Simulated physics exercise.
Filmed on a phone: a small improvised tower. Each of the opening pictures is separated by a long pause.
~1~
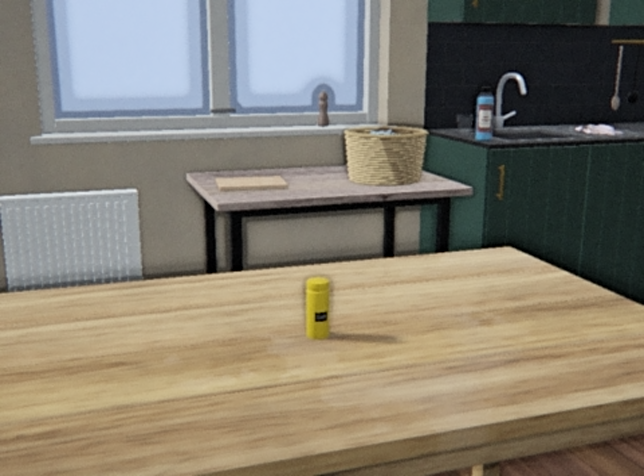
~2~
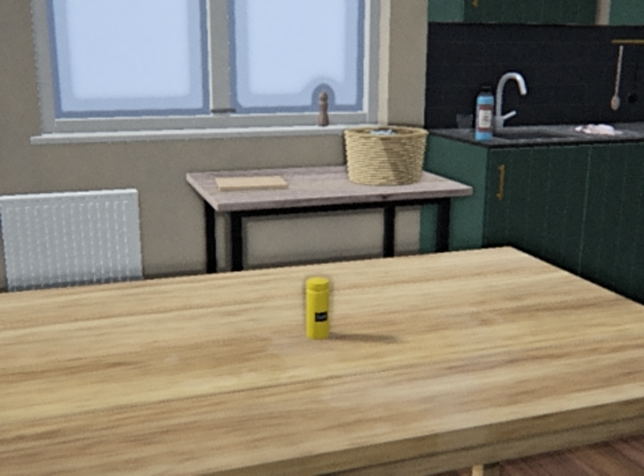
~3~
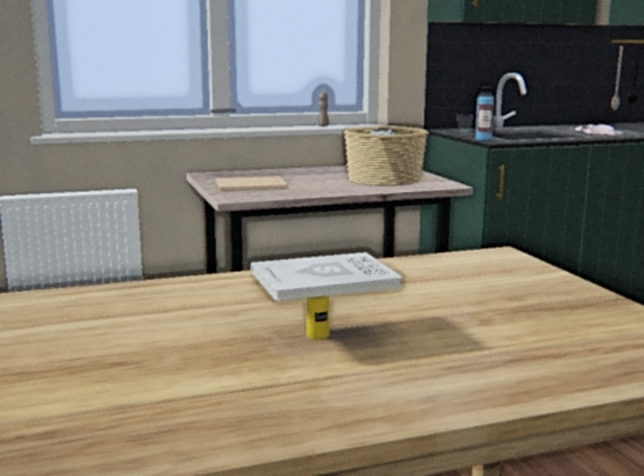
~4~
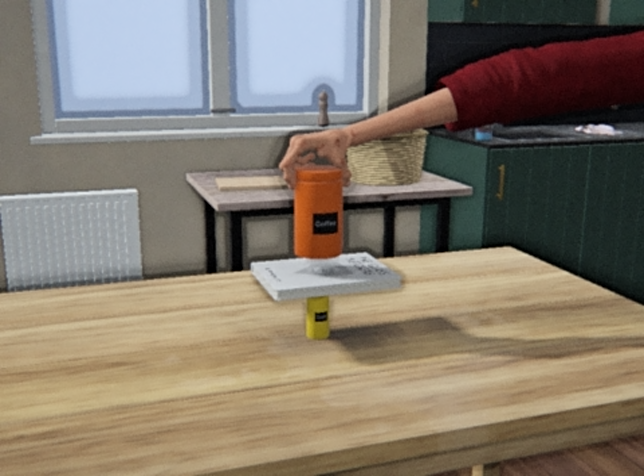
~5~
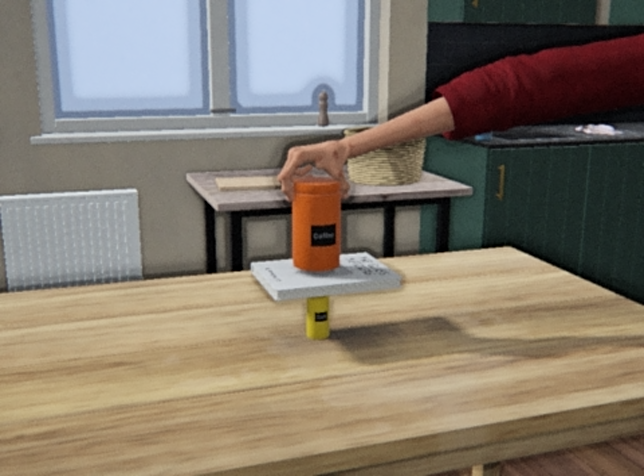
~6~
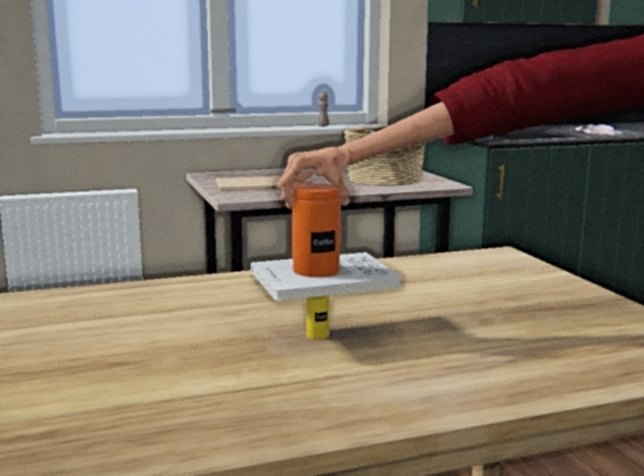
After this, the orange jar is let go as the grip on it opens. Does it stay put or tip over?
It stays put.
Then, 0.30 s on from there, no change.
Then, 0.70 s on from there, orange jar resting near (317, 230).
In the end, all 3 unmoved. At the end, from the last picture's camera, orange jar near (317, 230). The stack holds.
